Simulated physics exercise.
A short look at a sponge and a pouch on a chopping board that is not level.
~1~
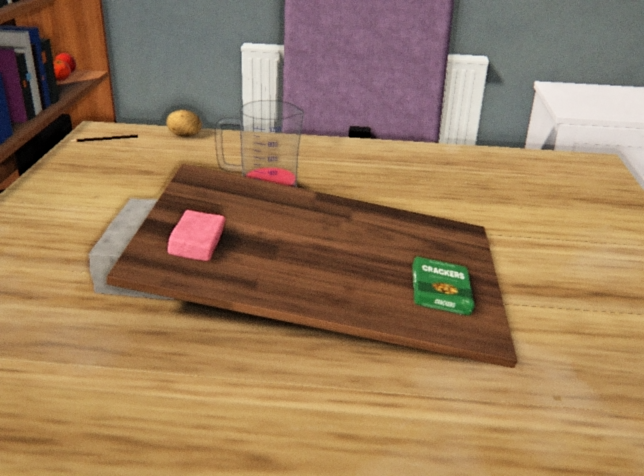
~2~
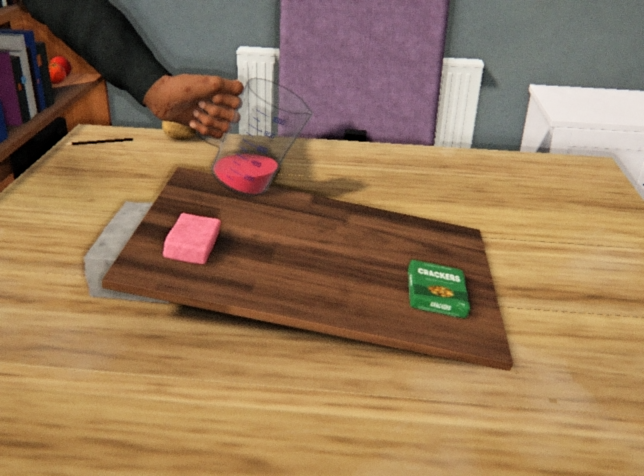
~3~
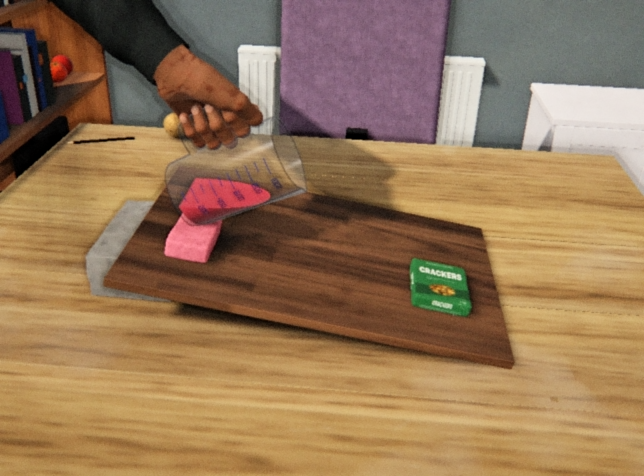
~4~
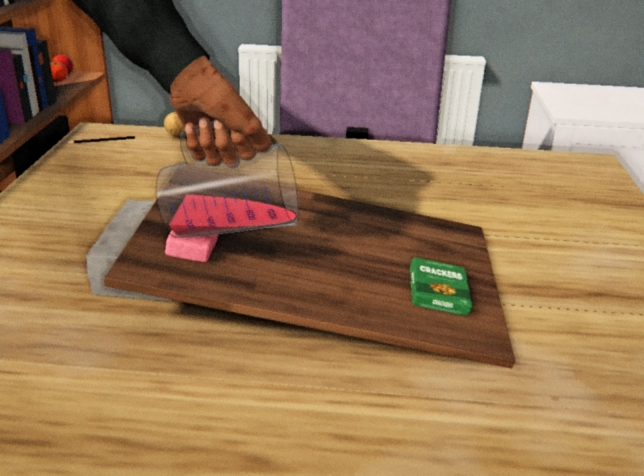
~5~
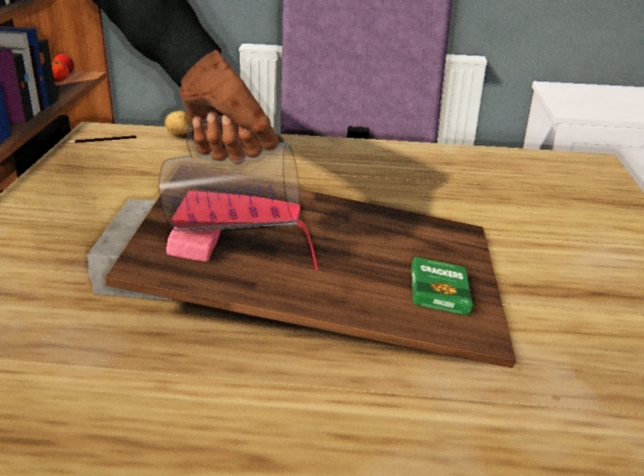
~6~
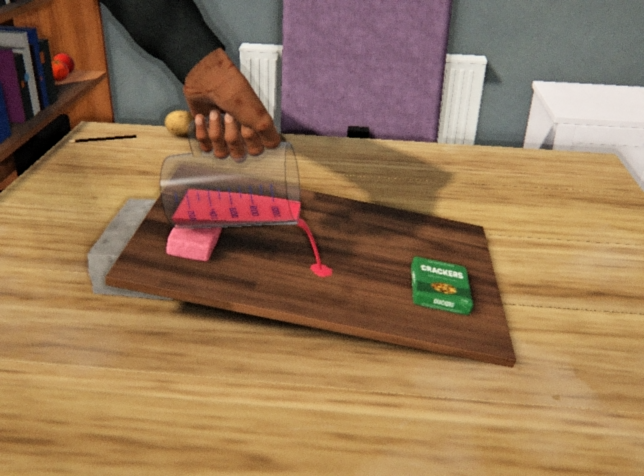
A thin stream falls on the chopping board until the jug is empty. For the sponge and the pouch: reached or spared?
Sponge, spared; pouch, reached.
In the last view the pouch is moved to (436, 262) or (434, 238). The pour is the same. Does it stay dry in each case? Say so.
Try one: Contact. Try two: No contact.
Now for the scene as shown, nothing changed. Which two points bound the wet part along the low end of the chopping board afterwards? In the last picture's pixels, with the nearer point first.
Roughly (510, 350) to (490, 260).
Shortly, it runs down to the right; the sponge is still dry; the pouch is wet along its edge.
Then, it runs down to the right and off the end; the sponge is still dry; the pouch is wet along its edge.
At the finish, it runs down to the right and off the end; the sponge is still dry; the pouch is wet along its edge.
